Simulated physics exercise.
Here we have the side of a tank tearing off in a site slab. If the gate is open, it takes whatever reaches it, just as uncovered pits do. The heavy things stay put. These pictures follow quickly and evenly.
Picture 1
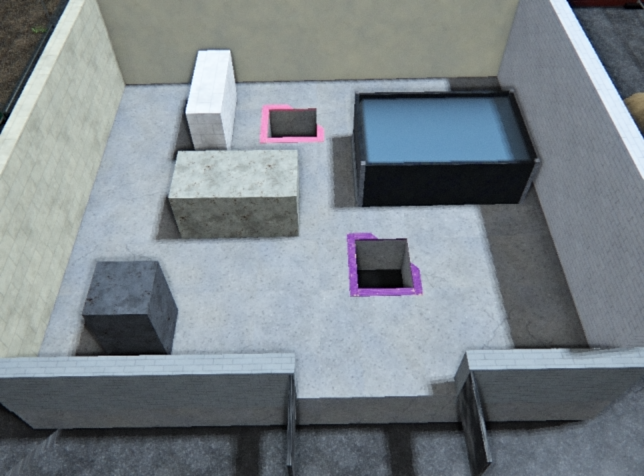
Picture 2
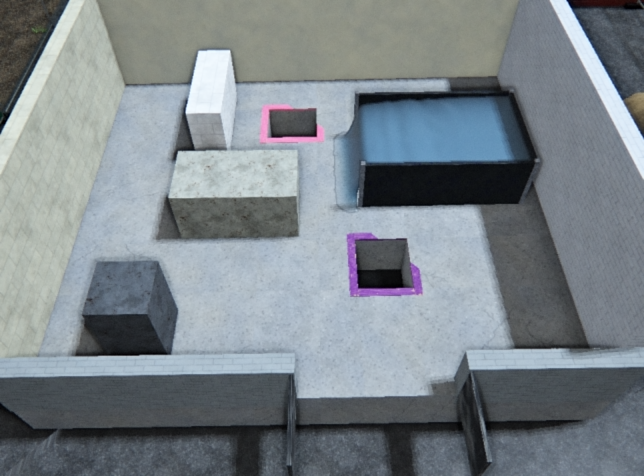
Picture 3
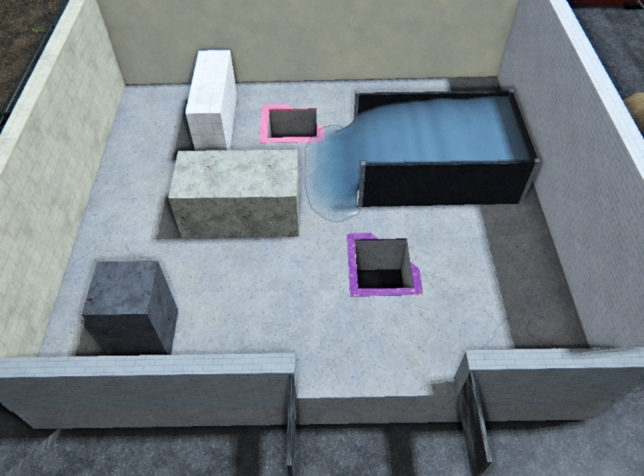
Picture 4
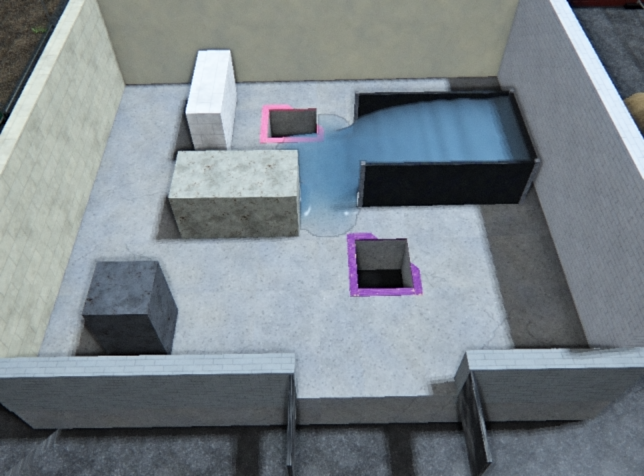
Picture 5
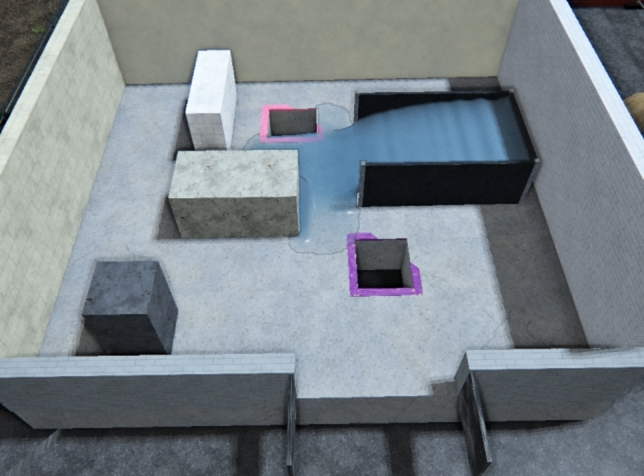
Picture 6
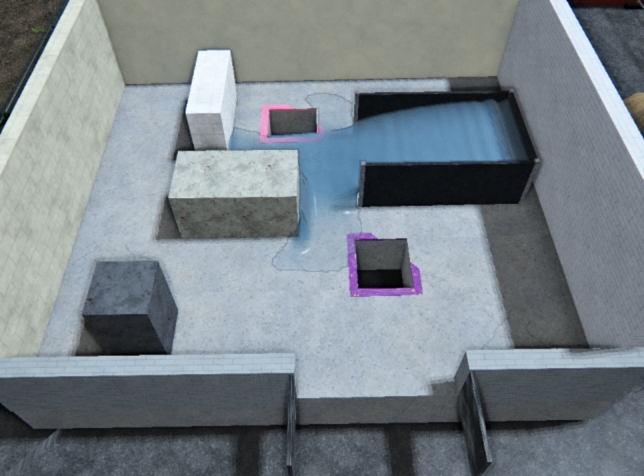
Water pours from the dark tank's open left side and spreads across the pale slab between blocks and pits.
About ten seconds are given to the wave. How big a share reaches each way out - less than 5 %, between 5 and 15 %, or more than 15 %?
Result: Gate: The middle band; purple pit: The middle band; pink pit: The top band.
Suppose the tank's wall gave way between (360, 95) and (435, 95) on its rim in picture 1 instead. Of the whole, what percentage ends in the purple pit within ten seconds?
I'd estimate the purple pit takes around 2 percent.
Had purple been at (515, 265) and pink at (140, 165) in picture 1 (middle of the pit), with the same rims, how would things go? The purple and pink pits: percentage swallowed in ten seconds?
For purple, 2 in a hundred; for pink, 35 in a hundred.
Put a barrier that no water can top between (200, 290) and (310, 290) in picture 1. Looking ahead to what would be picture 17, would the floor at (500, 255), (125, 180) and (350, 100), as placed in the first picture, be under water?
Listed order - dry, wet, dry.
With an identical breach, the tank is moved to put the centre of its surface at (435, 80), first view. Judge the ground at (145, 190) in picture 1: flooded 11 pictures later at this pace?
There: Wet.
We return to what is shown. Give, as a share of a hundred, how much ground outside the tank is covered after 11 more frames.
The answer is around 45 per cent.
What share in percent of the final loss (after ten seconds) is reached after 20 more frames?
Somewhere around 55 per cent, I'd say.
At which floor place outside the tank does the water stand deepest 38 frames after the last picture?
At about (60, 289).
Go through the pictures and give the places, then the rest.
The tank at (441, 130) is whole and still, in the first picture.
Water pours out at (360, 154) and has run to (355, 210), in the second picture.
The front is at (325, 213), out from the gap at (360, 157), in the third picture.
The front is at (302, 223), out from the gap at (360, 158), in the fourth picture.
Water pours out at (360, 159) and has run to a hidden place, in the fifth picture.
The front is at a hidden place, out from the gap at (360, 159), in the sixth picture.
A moment on, water covers 30 % of the floor; the gate 0 %, the purple pit 0 %, the pink pit 5 %.
Next, water covers 45 % of the floor; the gate 1 %, the purple pit 1 %, the pink pit 10 %.
Then, water covers 65 % of the floor; the gate 5 %, the purple pit 3 %, the pink pit 15 %.
Later, water covers 80 % of the floor; the gate 8 %, the purple pit 4 %, the pink pit 20 %.
In the end, water covers 90 % of the floor; the gate 12 %, the purple pit 8 %, the pink pit 24 %.
